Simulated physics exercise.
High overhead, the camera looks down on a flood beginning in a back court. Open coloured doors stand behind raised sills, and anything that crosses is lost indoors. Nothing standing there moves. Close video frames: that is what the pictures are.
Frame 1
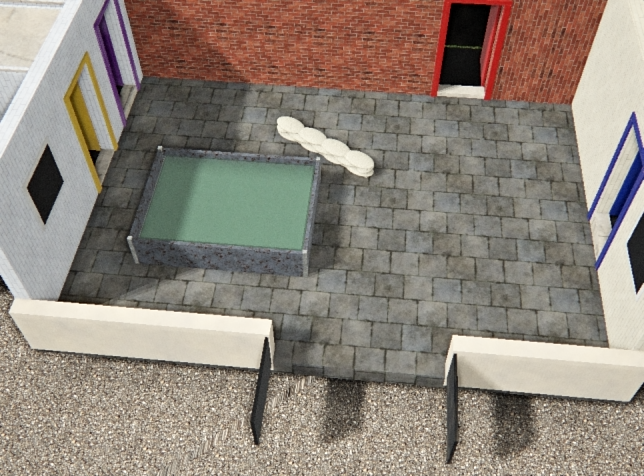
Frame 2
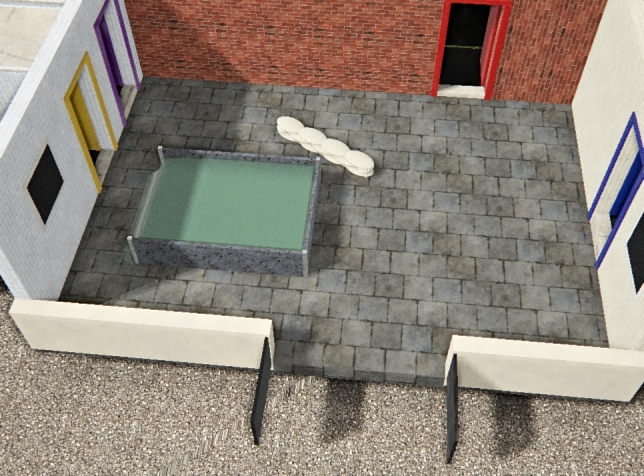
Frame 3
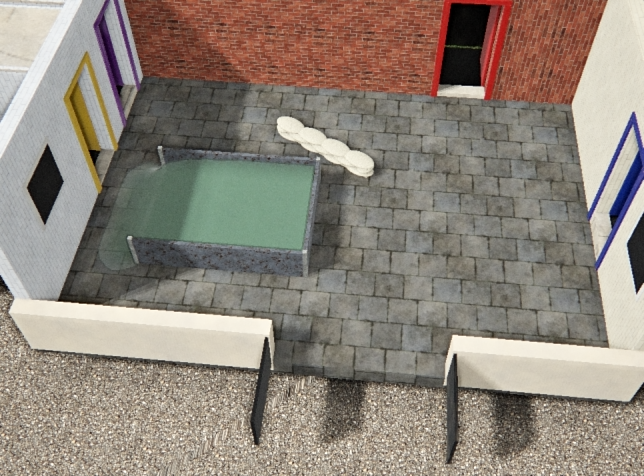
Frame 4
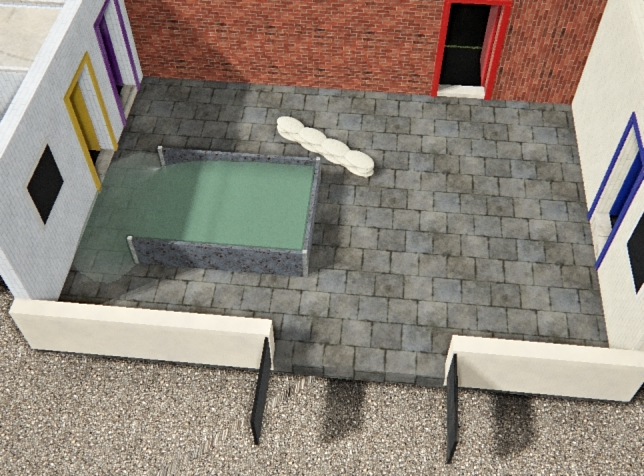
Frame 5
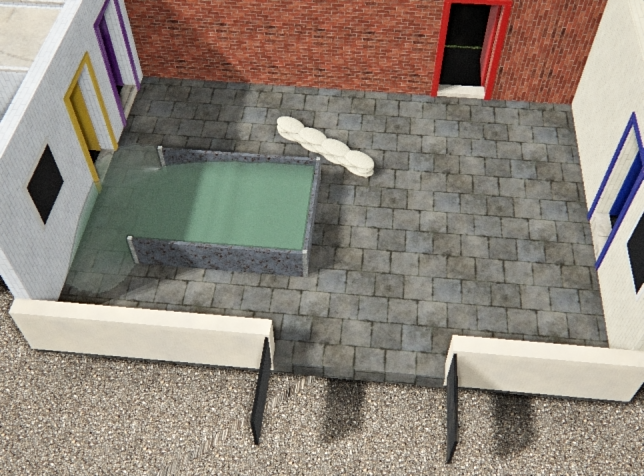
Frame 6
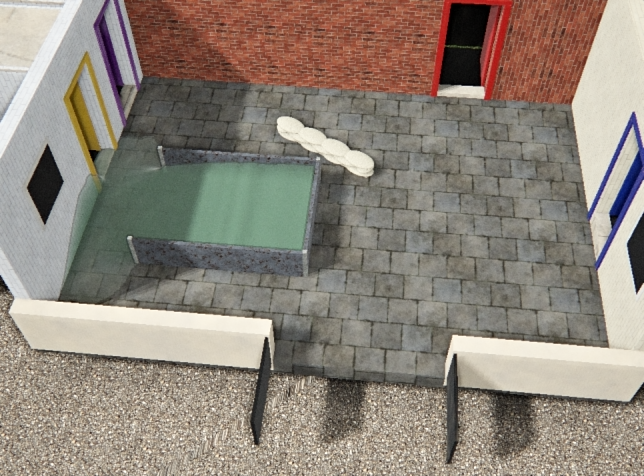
A walled tank of green water sat in a paved courtyard, then its left side opened and the water poured out over the paving, spreading to the white wall by the yellow door.
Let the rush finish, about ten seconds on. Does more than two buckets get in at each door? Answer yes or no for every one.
Red door: No, blue door: No, yellow door: Yes, purple door: No.
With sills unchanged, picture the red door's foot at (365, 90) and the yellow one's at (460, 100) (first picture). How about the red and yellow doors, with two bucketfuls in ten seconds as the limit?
Result: Red stays unflooded, yellow stays unflooded.
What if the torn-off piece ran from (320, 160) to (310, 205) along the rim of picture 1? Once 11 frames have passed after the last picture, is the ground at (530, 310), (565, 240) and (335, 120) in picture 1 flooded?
Submerged, submerged, untouched.
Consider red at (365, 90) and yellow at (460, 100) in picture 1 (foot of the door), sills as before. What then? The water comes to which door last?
That's the blue-painted one.
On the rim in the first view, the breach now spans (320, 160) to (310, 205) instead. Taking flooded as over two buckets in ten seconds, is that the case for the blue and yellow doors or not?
Taking them in order, the blue one misses the mark, then the yellow one misses the mark.
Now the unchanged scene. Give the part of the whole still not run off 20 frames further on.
I'd put it at about 88 per cent.
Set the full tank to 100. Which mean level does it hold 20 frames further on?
Close to 32 %.
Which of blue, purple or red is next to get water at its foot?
That would be the one in purple.
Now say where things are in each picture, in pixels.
In the first picture, the open tank at (229, 201) is whole and still.
In the second picture, the front is at (130, 260), out from the gap at (152, 207).
In the third picture, the front is at (114, 265), out from the gap at (153, 209).
In the fourth picture, the front is at (82, 269), out from the gap at (153, 210).
In the fifth picture, water pours out at (153, 210) and has run to (68, 277).
In the sixth picture, the front is at (62, 293), out from the gap at (153, 210).
A moment on, water covers 10 % of the floor; the red door not reached, the blue door not reached, the yellow door far over two buckets in, the purple door wet at the sill, nothing in.
Next, water covers 15 % of the floor; the red door not reached, the blue door not reached, the yellow door far over two buckets in, the purple door wet at the sill, nothing in.
Then, water covers 30 % of the floor; the red door not reached, the blue door not reached, the yellow door far over two buckets in, the purple door wet at the sill, nothing in.
Later, water covers 70 % of the floor; the red door wet at the sill, nothing in, the blue door wet at the sill, nothing in, the yellow door far over two buckets in, the purple door wet at the sill, nothing in.
In the end, water covers 90 % of the floor; the red door wet at the sill, nothing in, the blue door wet at the sill, nothing in, the yellow door far over two buckets in, the purple door wet at the sill, nothing in.
